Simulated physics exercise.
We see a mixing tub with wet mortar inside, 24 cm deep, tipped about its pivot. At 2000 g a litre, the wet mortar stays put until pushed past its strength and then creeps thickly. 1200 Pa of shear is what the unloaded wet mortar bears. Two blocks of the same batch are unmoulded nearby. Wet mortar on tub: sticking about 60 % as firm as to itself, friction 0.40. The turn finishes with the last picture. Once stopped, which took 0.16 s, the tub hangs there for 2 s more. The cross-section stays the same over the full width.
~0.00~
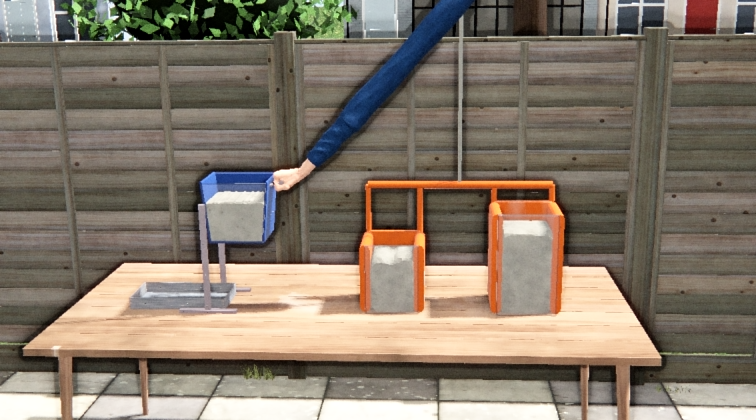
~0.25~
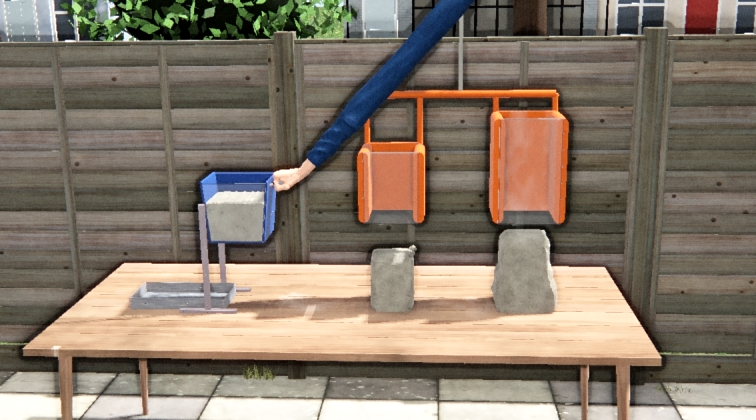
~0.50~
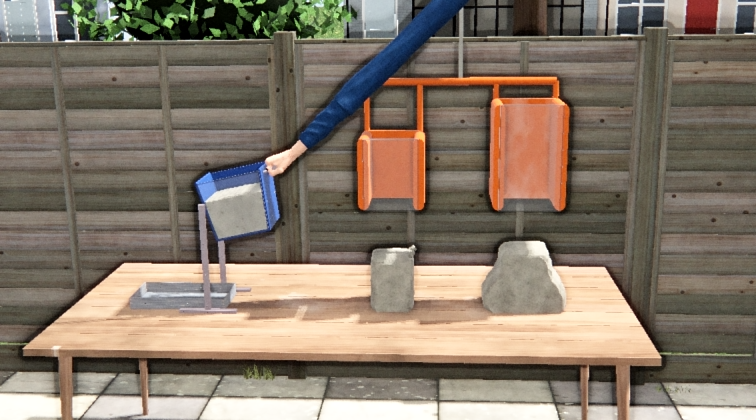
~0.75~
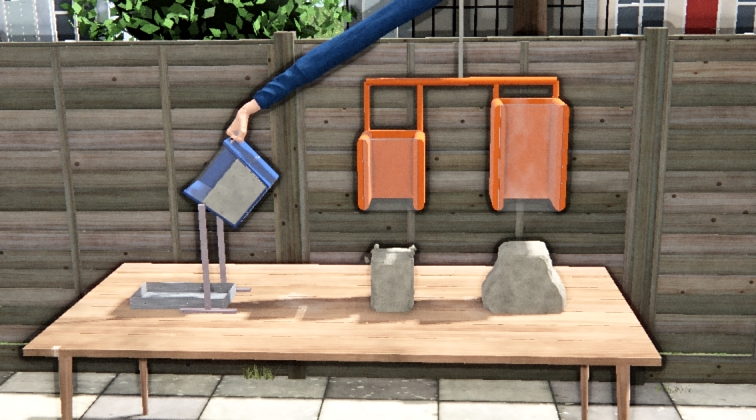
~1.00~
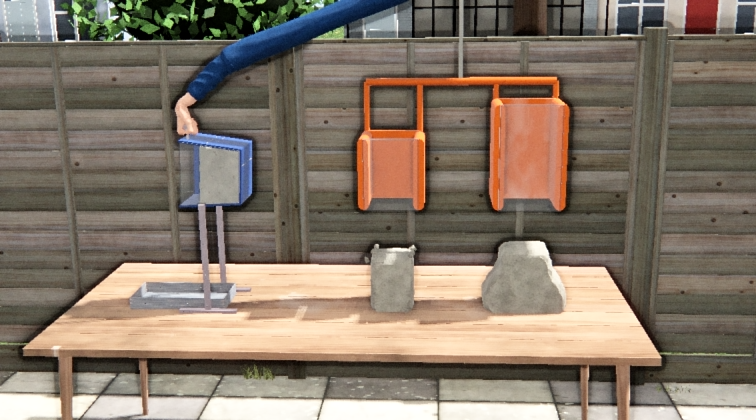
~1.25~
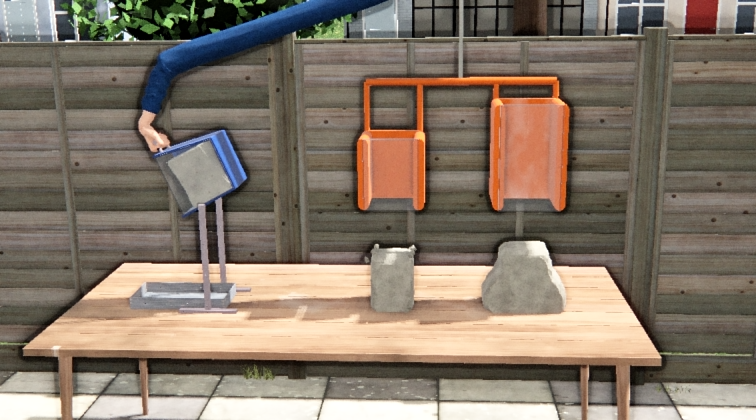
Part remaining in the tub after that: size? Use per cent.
Close to 0 %.
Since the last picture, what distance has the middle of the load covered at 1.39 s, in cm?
Close to 8 centimetres.
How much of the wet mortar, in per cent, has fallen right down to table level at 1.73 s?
About 65 %.
After 1.39 s, the tub is at 113 degrees and holds 84 %.
After 1.56 s, the tub is at 113 degrees and holds 23 %.
After 1.73 s, the tub is at 113 degrees and holds 0 %.
After 1.90 s, the tub is at 113 degrees and holds 0 %.
After 3.25 s, at the end, the tub is at 113 degrees and holds 0 %.
